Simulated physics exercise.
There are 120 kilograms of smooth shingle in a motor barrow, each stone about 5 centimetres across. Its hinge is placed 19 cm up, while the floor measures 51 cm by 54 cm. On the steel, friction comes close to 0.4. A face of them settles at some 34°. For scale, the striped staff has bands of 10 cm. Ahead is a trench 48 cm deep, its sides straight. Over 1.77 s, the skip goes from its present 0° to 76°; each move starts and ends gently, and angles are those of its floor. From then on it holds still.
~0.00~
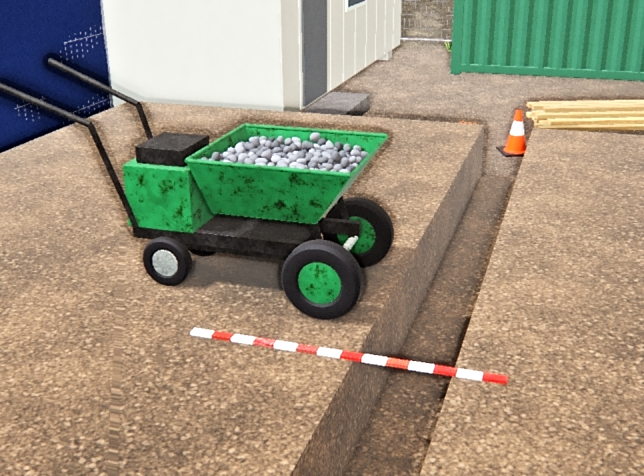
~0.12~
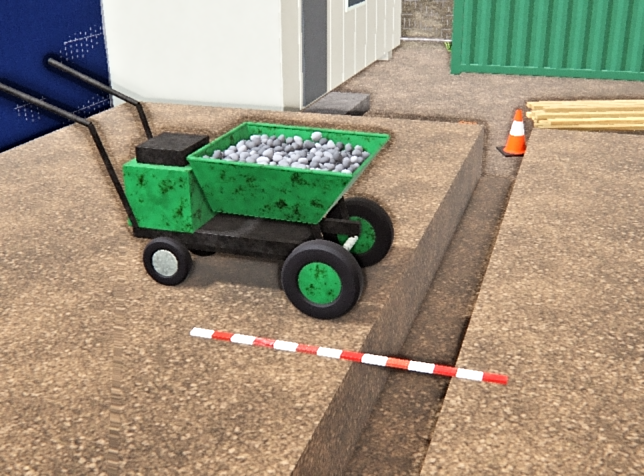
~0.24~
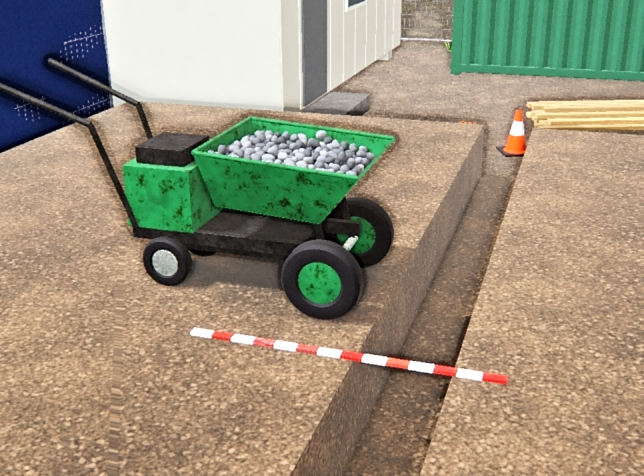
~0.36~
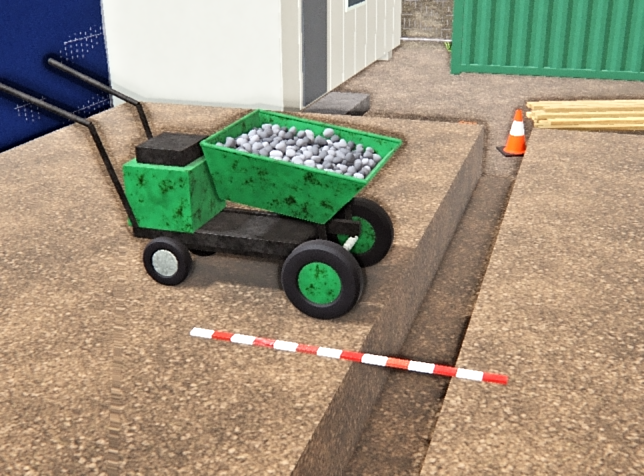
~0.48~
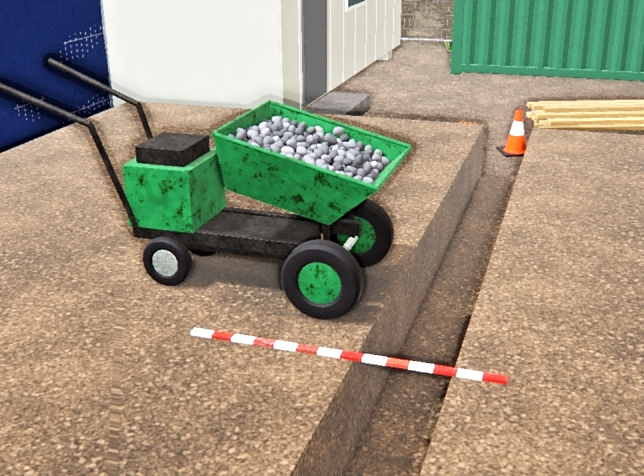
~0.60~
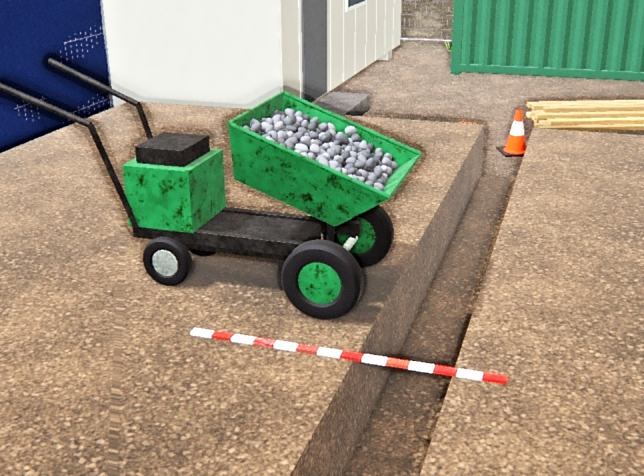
A green skip full of grey stones, mounted on a small wheeled cart beside a narrow trench, slowly tilted forward to the right, its back end rising while the cart stayed still.
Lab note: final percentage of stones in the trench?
Approx. 37 %.
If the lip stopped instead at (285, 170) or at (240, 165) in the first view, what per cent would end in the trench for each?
100 %, then 75 %.
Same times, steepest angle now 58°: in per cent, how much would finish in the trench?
Share in trench: Approx. 40%.
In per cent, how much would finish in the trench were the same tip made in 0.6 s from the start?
I'd put it at some 20 in a hundred.
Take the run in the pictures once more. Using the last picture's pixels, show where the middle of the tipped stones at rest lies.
(502, 308).
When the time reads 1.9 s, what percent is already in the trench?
Around 15 per cent of it, at that instant.
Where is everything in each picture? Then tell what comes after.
The first picture shows lip at (350, 175), floor tilted 0°, highest stones at (288, 149).
The second picture shows lip at (352, 176), floor tilted 1°, highest stones at (272, 144); the stones move at 0.1 m/s on average.
In the third picture, the skip is at 4°, its lip at (358, 179); the top of the load is at (272, 139); the stones move at 0.3 m/s on average.
The fourth picture shows lip at (367, 183), floor tilted 8°, highest stones at (265, 134); the stones move at 0.4 m/s on average.
The fifth picture shows lip at (378, 189), floor tilted 14°, highest stones at (271, 126); the stones move at 0.5 m/s on average.
The sixth picture shows lip at (389, 197), floor tilted 20°, highest stones at (281, 119); the stones move at 0.5 m/s on average.
After 1.3 s the floor is at 64°; 97 % in the skip, 2 % in the trench, 1 % past the trench; the foremost stones are at (474, 274).
After 1.9 s the floor is at 76°; 26 % in the skip, 16 % in the trench, 58 % past the trench; the foremost stones are at (619, 332).
After 2.2 s the floor is at 76°; 6 % in the skip, 29 % in the trench, 66 % past the trench; the foremost stones are past the picture's edge.
After 4.2 s the floor is at 76°; 0 % in the skip, 37 % in the trench, 63 % past the trench; the foremost stones are past the picture's edge.
